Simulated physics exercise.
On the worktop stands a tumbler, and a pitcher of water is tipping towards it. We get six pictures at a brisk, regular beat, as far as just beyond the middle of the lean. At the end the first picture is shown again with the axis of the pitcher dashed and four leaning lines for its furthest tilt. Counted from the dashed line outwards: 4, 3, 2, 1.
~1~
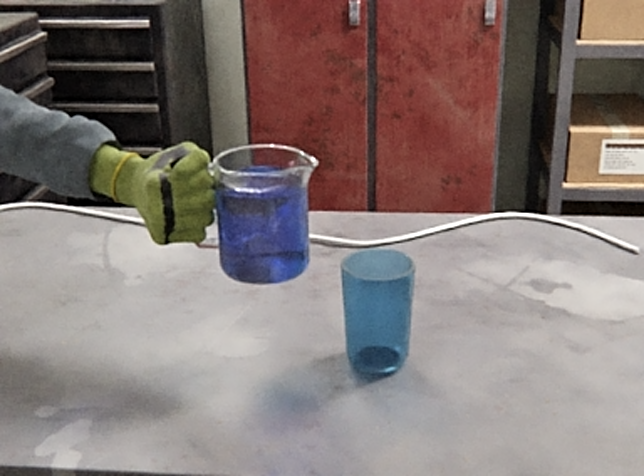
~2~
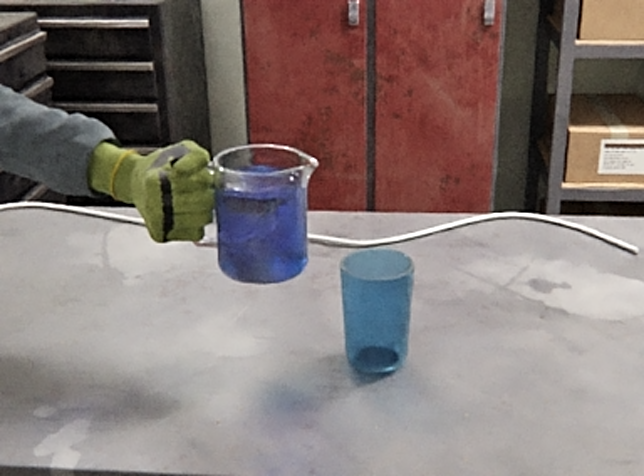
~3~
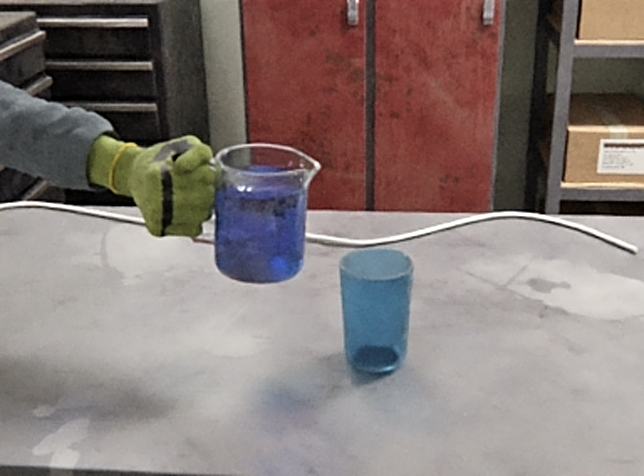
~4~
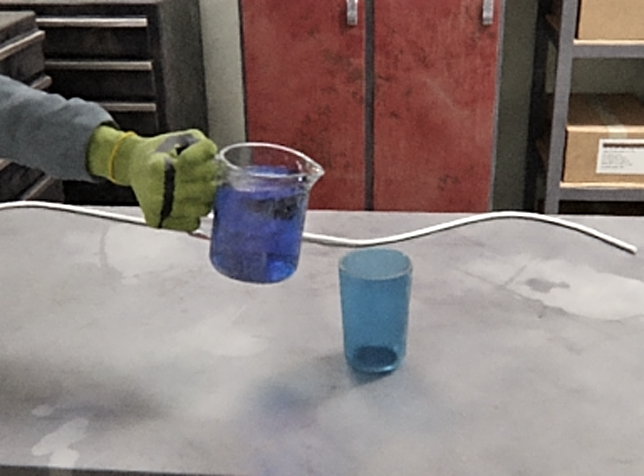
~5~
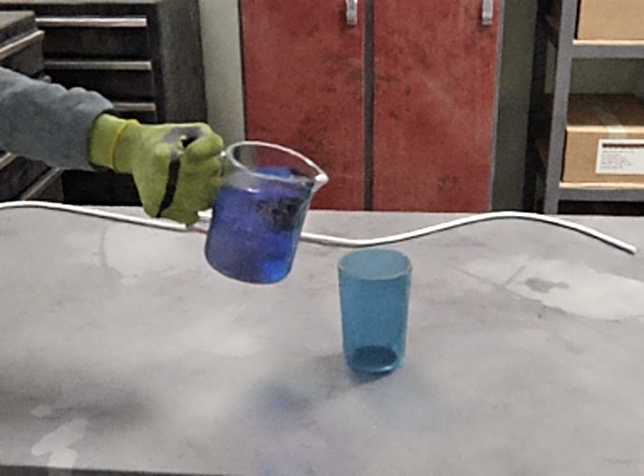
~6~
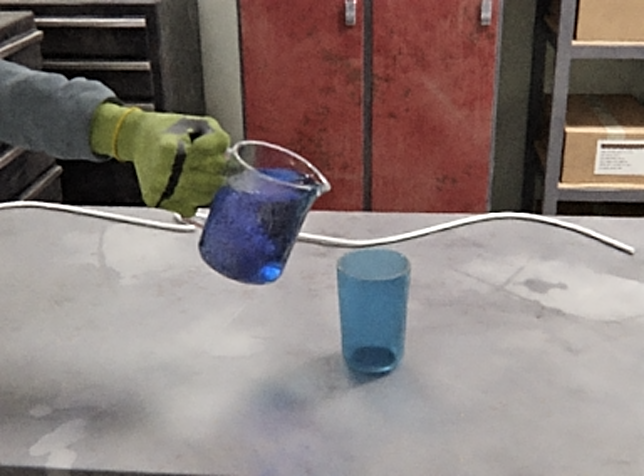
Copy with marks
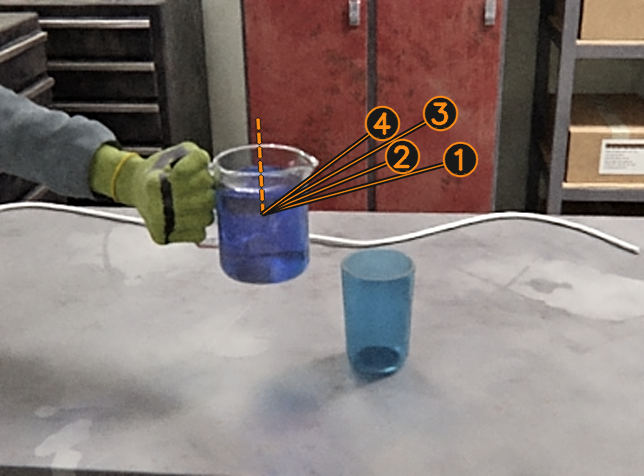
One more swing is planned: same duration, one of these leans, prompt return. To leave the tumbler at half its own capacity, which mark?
The answer is line 3.
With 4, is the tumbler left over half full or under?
Under.
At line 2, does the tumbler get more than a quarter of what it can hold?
Yes.
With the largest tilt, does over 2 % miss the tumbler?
No.
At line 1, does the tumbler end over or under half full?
Over.
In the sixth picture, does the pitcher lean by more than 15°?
Yes.
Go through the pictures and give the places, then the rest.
Upright, lip at (316, 163); rim of the tumbler round (378, 263); nothing has left yet, in the first frame.
Upright, lip at (316, 164); nothing has left yet, in the second frame.
Tipped about 4°, lip at (318, 167); nothing has left yet, in the third frame.
Tipped about 10°, lip at (322, 172); nothing has left yet, in the fourth frame.
Tipped about 16°, lip at (326, 179); nothing has left yet, in the fifth frame.
Tipped about 23°, lip at (328, 187); nothing has left yet, in the sixth frame.
On the marked copy, 1 at (444, 164); 2 at (386, 163); 3 at (425, 122); 4 at (369, 134).
With 1, the tumbler ends with about 82 % of what it can hold.
With 2, the tumbler ends with about 64 % of what it can hold.
With 3, the tumbler ends with about 47 % of what it can hold.
With 4, the tumbler ends with about 34 % of what it can hold.
